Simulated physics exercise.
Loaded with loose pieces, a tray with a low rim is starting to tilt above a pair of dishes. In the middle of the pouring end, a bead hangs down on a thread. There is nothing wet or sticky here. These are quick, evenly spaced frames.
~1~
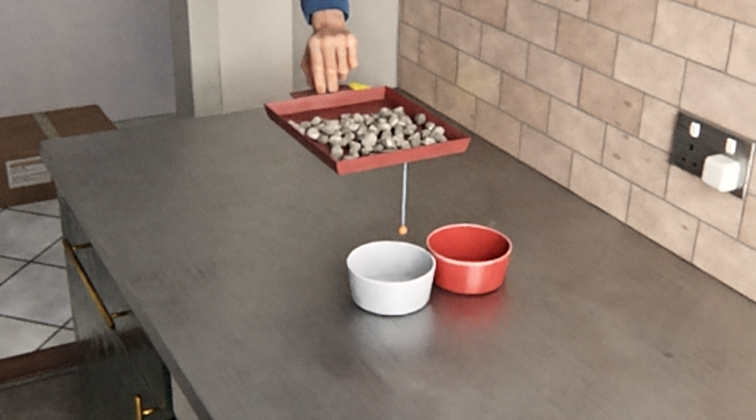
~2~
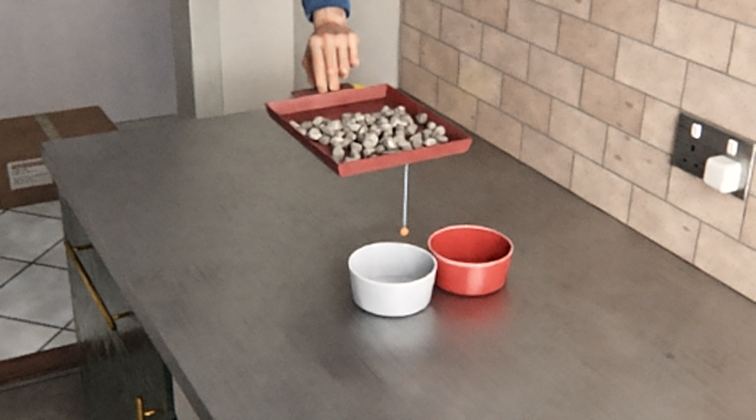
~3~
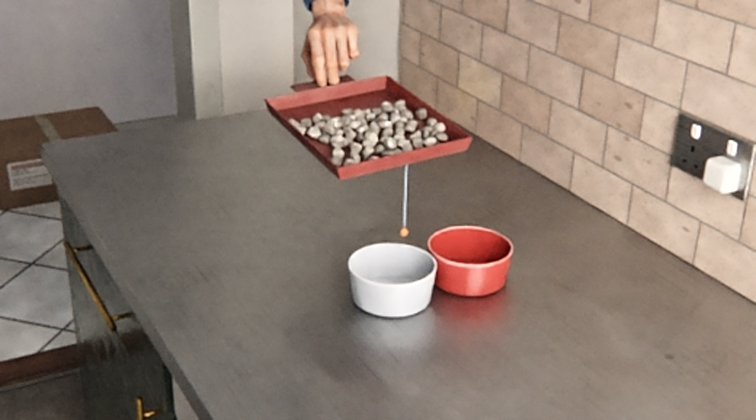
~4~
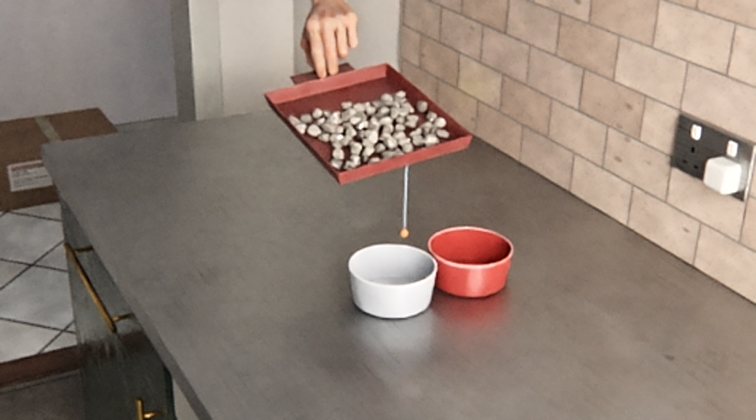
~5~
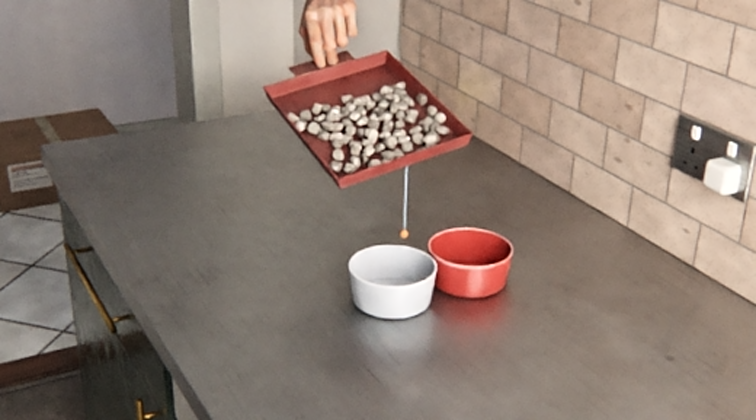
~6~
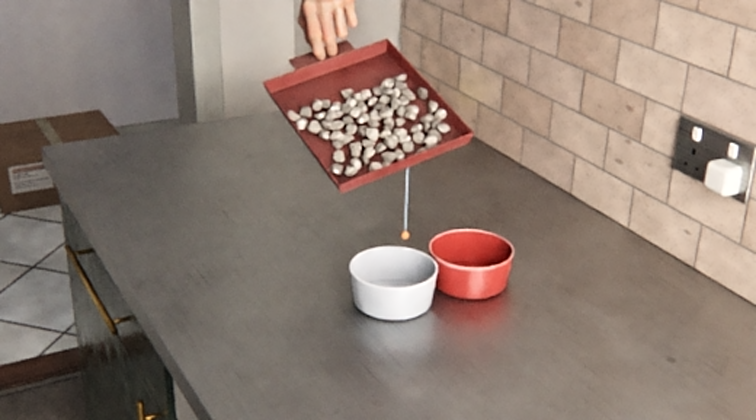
A hand gradually tilts a red tray of grey pebbles above white and red bowls.
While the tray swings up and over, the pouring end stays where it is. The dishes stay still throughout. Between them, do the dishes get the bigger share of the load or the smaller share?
The smaller share.
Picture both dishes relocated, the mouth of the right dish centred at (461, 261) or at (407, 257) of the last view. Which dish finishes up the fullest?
Left side first, Left side second.
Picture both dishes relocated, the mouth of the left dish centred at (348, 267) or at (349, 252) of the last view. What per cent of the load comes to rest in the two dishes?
Trial 1 around 100 percent, trial 2 around 90 percent.
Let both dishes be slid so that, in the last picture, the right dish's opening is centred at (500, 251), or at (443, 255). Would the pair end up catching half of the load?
Shy of half, then past half.
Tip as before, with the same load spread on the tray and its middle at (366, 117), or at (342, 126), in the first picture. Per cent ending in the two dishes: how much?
Roughly 30 and 30 percent, in that order.
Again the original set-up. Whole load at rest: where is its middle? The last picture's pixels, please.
About (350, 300).
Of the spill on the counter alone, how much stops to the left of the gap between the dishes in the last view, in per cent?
Near 100 per cent.
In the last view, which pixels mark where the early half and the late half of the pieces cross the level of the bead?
(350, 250) first, (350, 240) later.
Soon after the last picture, tray tipped steeply; all on the tray.
A little later, tray tipped past a quarter turn; about a quarter on the tray; about a quarter in the left dish; about a third outside both; a small part in the air.
Later still, tray tipped past a quarter turn; about a third in the left dish; about two thirds outside both.
At rest, tray tipped past a quarter turn; about a third in the left dish; none in the right dish; about two thirds outside both.
